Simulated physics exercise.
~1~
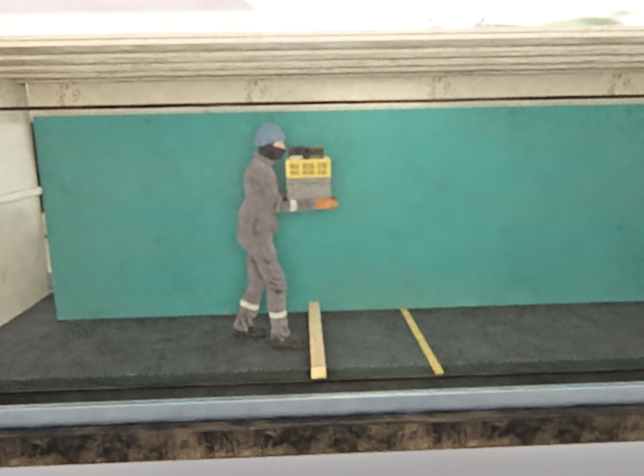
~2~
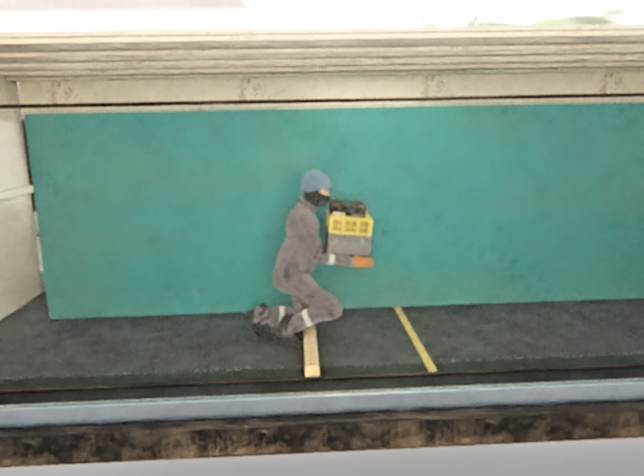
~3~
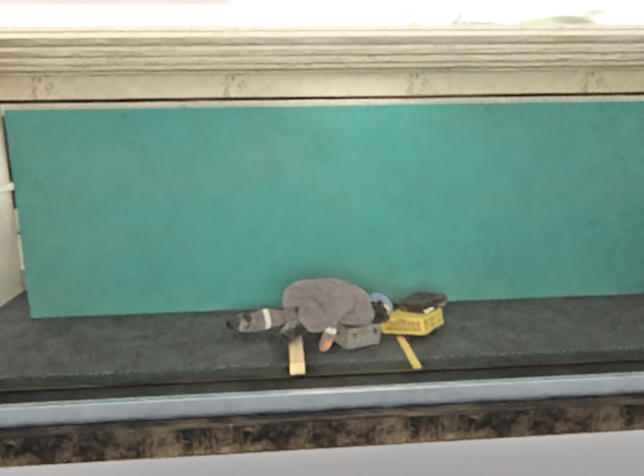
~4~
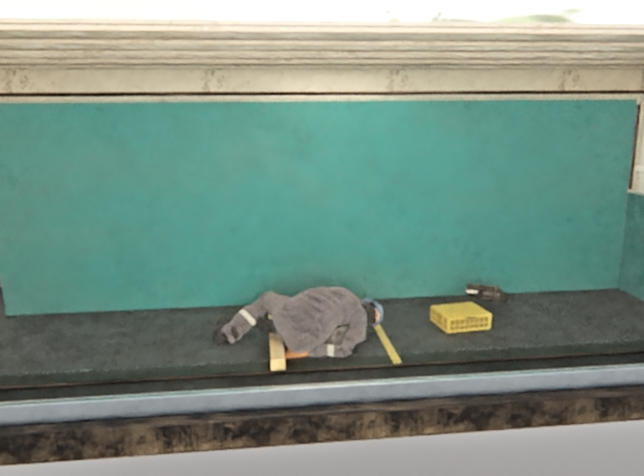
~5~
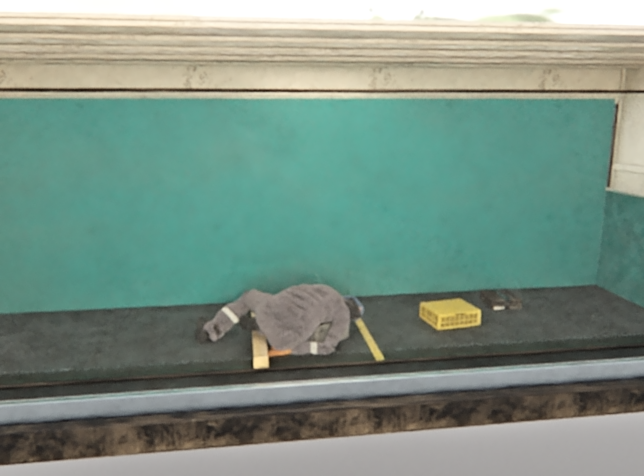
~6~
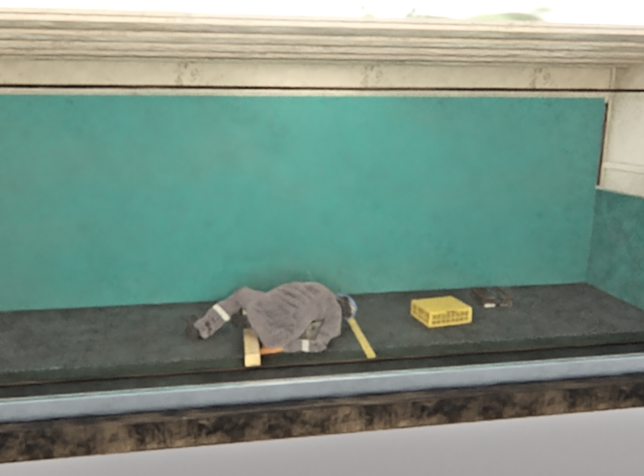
The footage shows a person in grey overalls and a blue helmet carrying stacked boxes rightward, tripping at a low rail and pitching face-down; the yellow crate and black box tumble past the yellow line and settle, while the person lies still, head just short of it.
